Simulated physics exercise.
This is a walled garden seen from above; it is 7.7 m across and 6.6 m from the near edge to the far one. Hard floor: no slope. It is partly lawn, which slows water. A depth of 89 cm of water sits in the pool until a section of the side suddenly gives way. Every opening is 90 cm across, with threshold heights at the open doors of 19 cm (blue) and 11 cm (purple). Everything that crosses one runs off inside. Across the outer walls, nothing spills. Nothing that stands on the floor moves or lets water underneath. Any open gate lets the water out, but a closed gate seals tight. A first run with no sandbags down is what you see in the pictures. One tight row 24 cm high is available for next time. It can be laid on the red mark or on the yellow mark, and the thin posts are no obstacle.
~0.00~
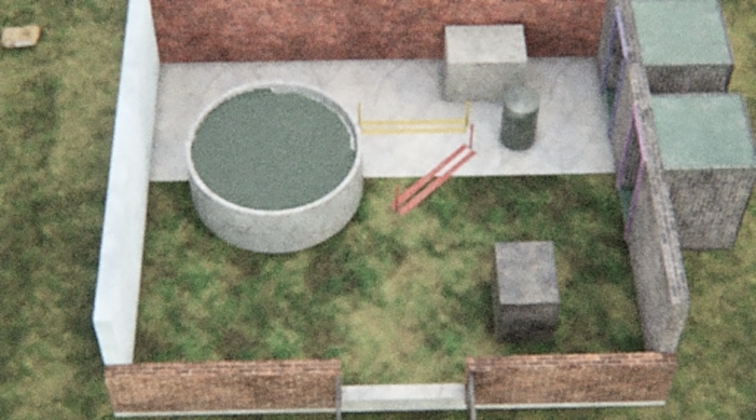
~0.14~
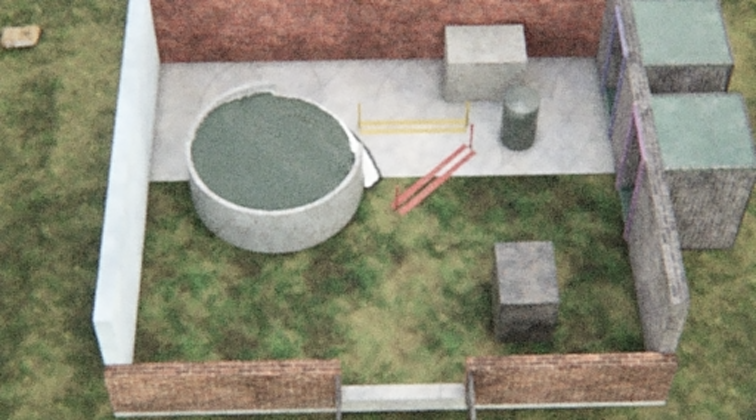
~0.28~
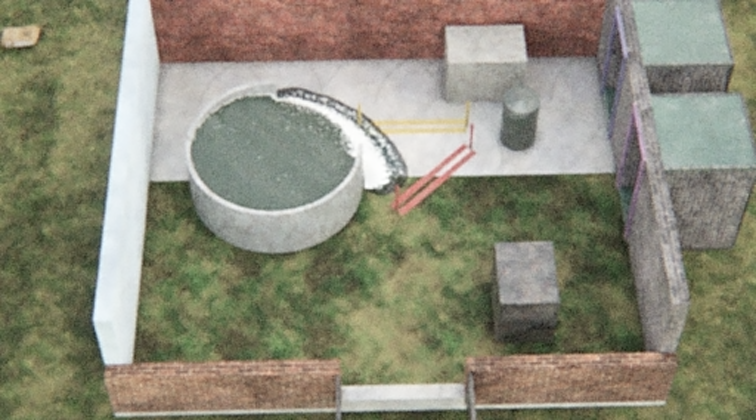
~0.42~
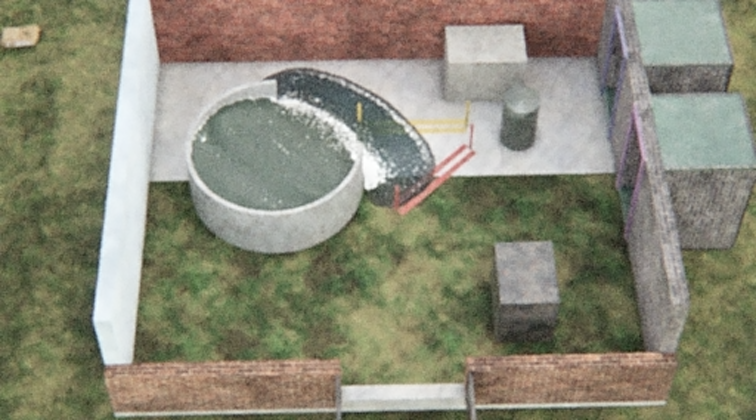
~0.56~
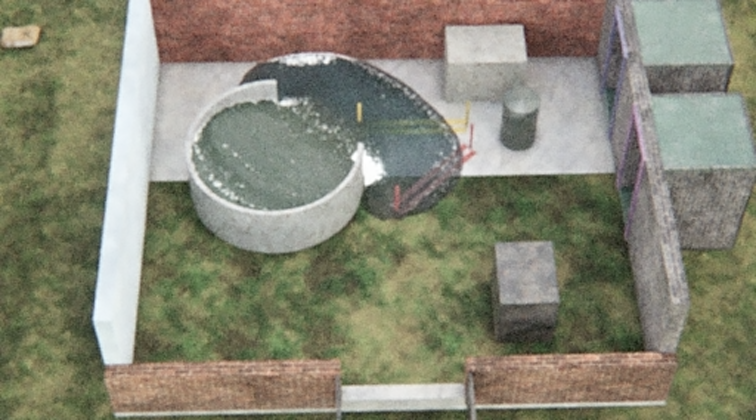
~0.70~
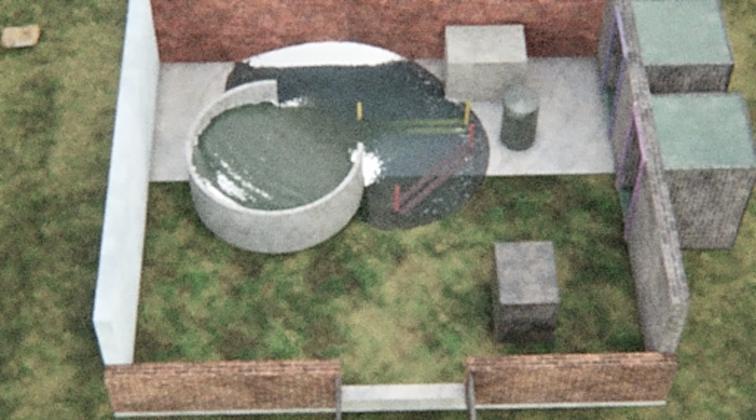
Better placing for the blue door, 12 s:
Yellow mark.
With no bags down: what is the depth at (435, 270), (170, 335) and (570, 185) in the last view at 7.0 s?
Depths: About 8, 6, 12 cm.
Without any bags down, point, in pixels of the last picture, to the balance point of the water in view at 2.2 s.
Centre of the water: Close to (364, 136).
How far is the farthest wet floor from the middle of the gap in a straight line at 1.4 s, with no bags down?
Reach: Around 4.6 m, straight line.
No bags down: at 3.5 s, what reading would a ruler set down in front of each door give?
In centimetres, blue: 22; purple: 20.
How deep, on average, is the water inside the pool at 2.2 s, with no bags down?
Depth works out to some 35 centimetres, on average.
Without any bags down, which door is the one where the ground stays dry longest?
The purple door.
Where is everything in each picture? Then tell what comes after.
The pool at (275, 148) is whole and still, 89 cm deep, in the first frame.
The front is at (371, 185), 1.1 m from the gap on the pool's far side; 0.5 m2 of floor is under water; 89 cm left at the back of the pool, in the second frame.
Water pours out on the pool's far side and has run 1.4 m, to (400, 181); typically 13 cm deep outside, 89 cm at the pool's back, in the third frame.
Water pours out on the pool's far side and has run 1.8 m, to a hidden place; typically 11 cm deep outside, 89 cm at the pool's back, in the fourth frame.
Water pours out on the pool's far side and has run 2.1 m, to (264, 64); typically 10 cm deep outside, 87 cm at the pool's back, in the fifth frame.
Water pours out on the pool's far side and has run 2.5 m, to (480, 177); typically 8 cm deep outside, 75 cm at the pool's back, in the sixth frame.
After 1.4 s water covers 30 % of the floor and is deepest (76 cm) near (440, 71) in the run without bags; in at the blue door, 0 L with no bags, 0 L with the row on red, 0 L on yellow.
After 2.2 s water covers 45 % of the floor and is deepest (57 cm) near (440, 78) in the run without bags; in at the blue door, 8 L with no bags, 29 L with the row on red, 0 L on yellow.
After 3.5 s water covers 55 % of the floor and is deepest (30 cm) near (488, 141) in the run without bags; in at the blue door, 59 L with no bags, 120 L with the row on red, 8 L on yellow.
After 7.0 s water covers 95 % of the floor and is deepest (21 cm) near (597, 299) in the run without bags; in at the blue door, 63 L with no bags, 128 L with the row on red, 22 L on yellow.
After 12.0 s water covers 100 % of the floor and is deepest (15 cm) near (146, 224) in the run without bags; in at the blue door, 63 L with no bags, 128 L with the row on red, 22 L on yellow.
